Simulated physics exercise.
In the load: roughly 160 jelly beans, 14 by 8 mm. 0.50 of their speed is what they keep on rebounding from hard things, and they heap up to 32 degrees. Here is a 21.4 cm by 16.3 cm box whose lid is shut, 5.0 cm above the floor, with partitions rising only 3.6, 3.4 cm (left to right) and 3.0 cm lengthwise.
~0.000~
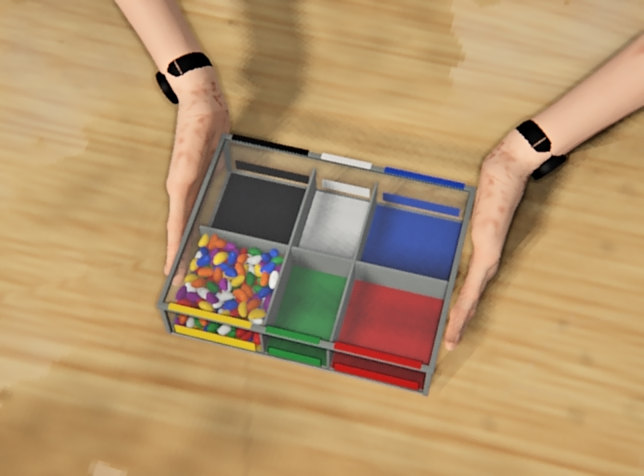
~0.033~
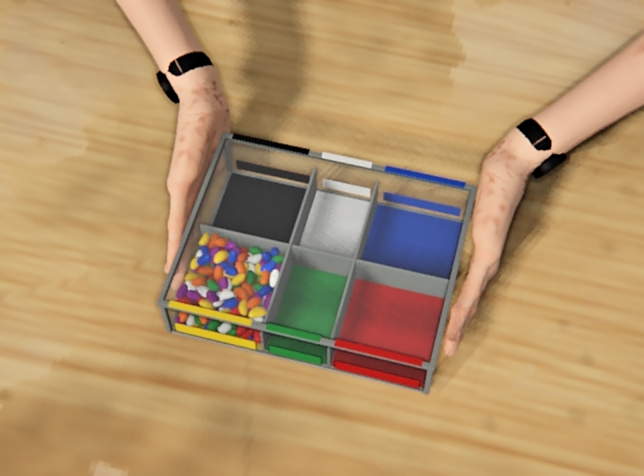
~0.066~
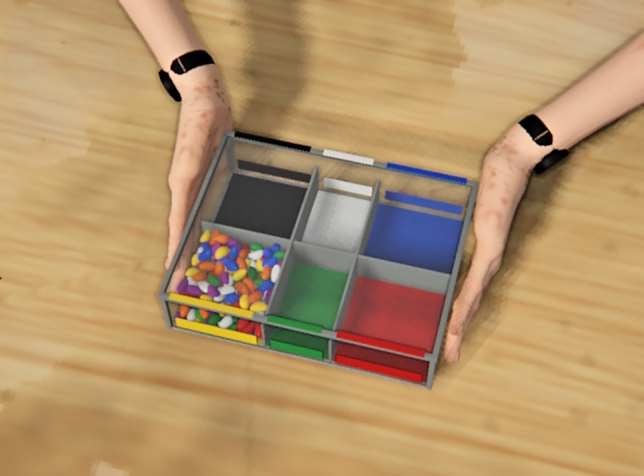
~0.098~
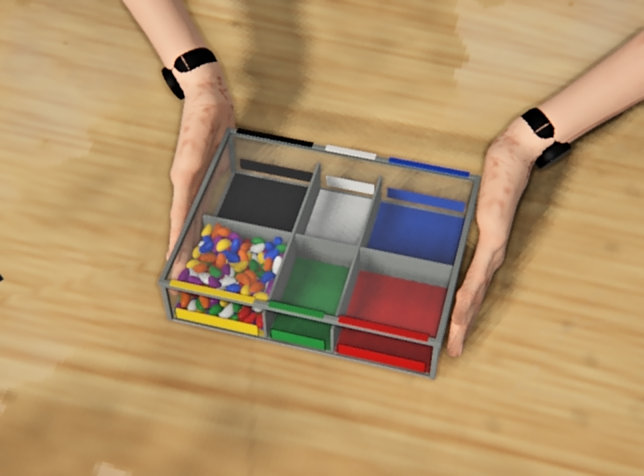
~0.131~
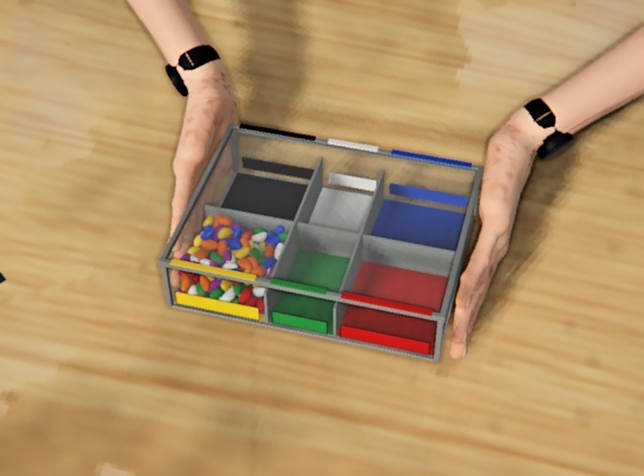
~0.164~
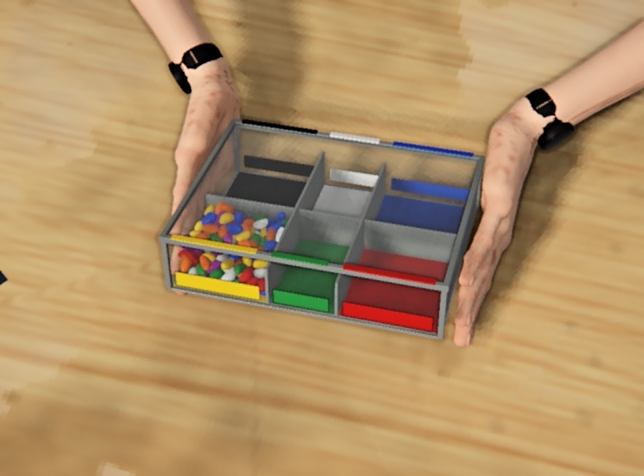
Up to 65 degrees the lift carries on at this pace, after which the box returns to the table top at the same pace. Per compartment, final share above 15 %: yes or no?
Red no; blue no; green no; yellow yes; white no; black yes.
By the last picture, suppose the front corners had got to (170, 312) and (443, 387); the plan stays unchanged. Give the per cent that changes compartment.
That would be some 0 in a hundred.
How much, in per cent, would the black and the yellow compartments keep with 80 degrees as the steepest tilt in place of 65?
The black compartment would hold 35 per cent, the yellow one 65 per cent.
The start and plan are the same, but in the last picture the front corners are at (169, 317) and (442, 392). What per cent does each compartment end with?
By the end red holds 0%, blue holds 0%, green holds 5%, yellow holds 100%, white holds 0% and black holds 0%.
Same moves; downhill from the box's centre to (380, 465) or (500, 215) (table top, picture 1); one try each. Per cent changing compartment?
Estimate: Some 0 % and some 25 % respectively.
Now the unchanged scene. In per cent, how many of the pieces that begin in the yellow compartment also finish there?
Around 70 percent stays put.
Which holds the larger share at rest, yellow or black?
Go with yellow, that one ends with more.
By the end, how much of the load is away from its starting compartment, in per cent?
I'd say close to 35 percent.
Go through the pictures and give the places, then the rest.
The first frame shows box tilt 0 degrees, front corners at (163, 304) and (429, 367); yellow 100 %.
The second frame shows box tilt 1 degrees, front corners at (163, 301) and (430, 364).
The third frame shows box tilt 4 degrees, front corners at (164, 294) and (433, 356), lowest corner left back.
The fourth frame shows box tilt 8 degrees, front corners at (165, 281) and (436, 340), lowest corner left back.
The fifth frame shows box tilt 14 degrees, front corners at (165, 261) and (440, 315), lowest corner left back.
The sixth frame shows box tilt 21 degrees, front corners at (166, 237) and (444, 285), lowest corner left back; yellow 100 %. Its pace works out near 205 degrees a second.
After 0.49 s, tilt 63 degrees; yellow 90 %, black 10 %.
Then, at 0.70 s, tilt 24 degrees; yellow 70 %, black 30 %.
After 1.03 s, tilt 0 degrees; yellow 65 %, black 35 %.
By 1.5 s all is still; red 0 %, blue 0 %, green 0 %, yellow 65 %, white 0 %, black 35 %.
